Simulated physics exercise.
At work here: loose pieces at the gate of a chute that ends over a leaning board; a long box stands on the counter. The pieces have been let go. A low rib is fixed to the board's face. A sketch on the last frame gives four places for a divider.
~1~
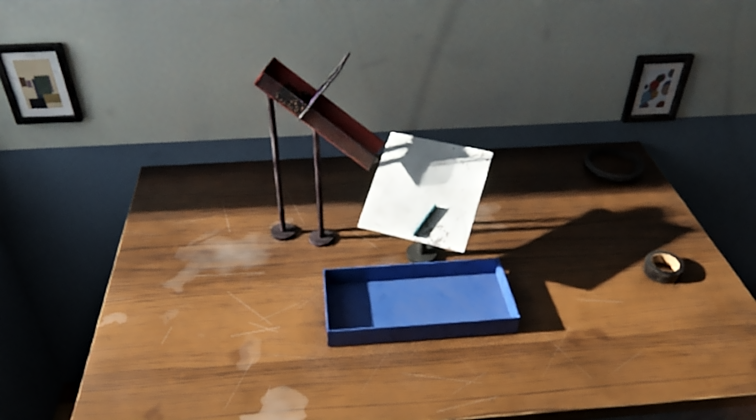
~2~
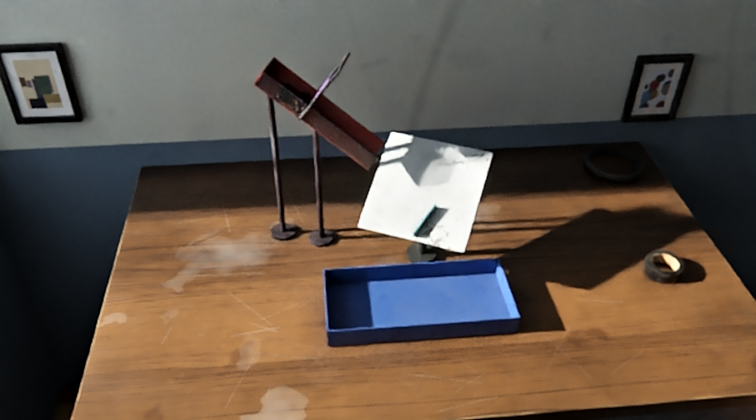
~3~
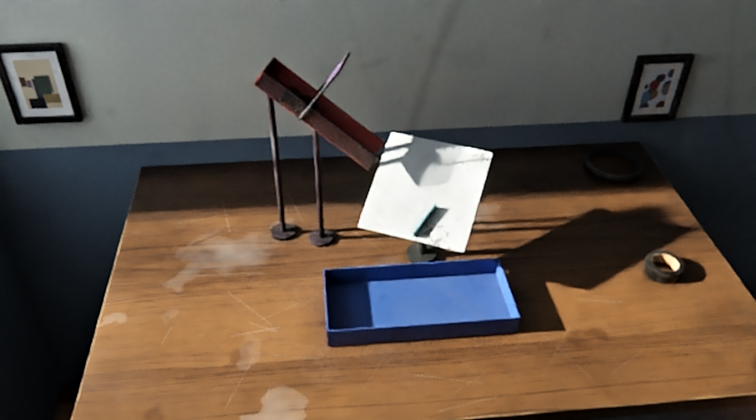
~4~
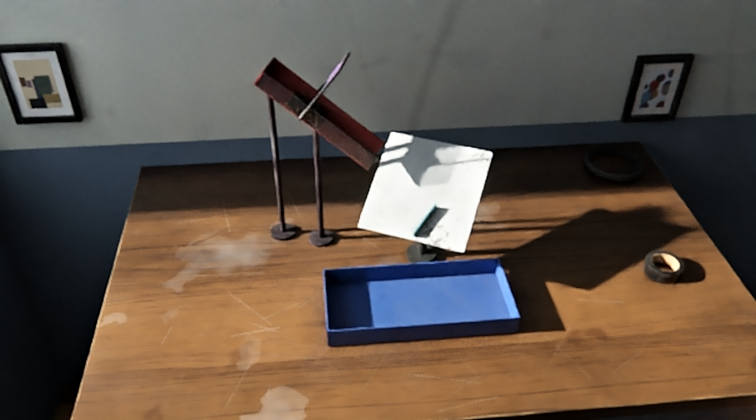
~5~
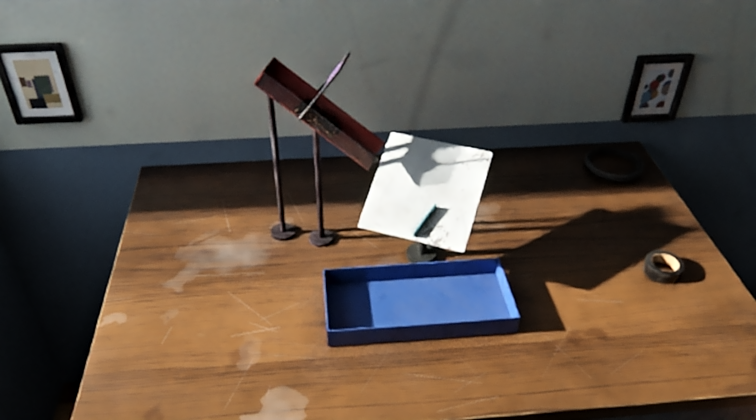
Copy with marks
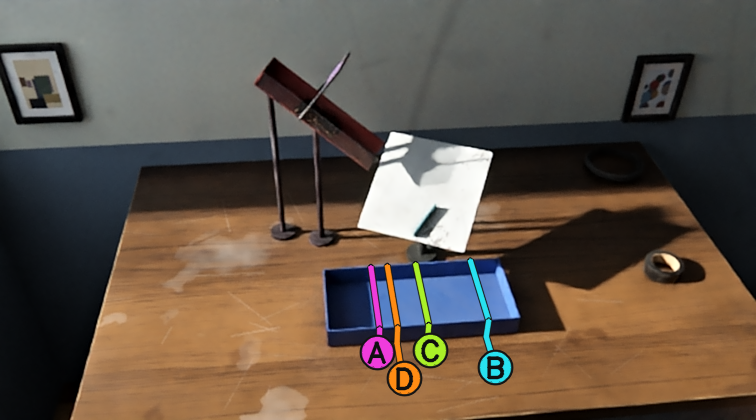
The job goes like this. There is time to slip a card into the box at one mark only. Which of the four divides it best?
Line D.
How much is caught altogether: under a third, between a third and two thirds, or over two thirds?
Over two thirds.
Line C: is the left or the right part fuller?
The left side.
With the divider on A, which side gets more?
More lands on the right.
On the marked copy, line A crosses the front rim at (379, 327); line B crosses the front rim at (488, 319); line C crosses the front rim at (428, 324); line D crosses the front rim at (397, 326).
With A, of what is caught, a small share on the left of the divider, all but a few on the right.
With B, of what is caught, all but a few on the left of the divider, a small share on the right.
With C, of what is caught, the bulk on the left of the divider, a small share on the right.
With D, of what is caught, close to half on the left of the divider, close to half on the right.
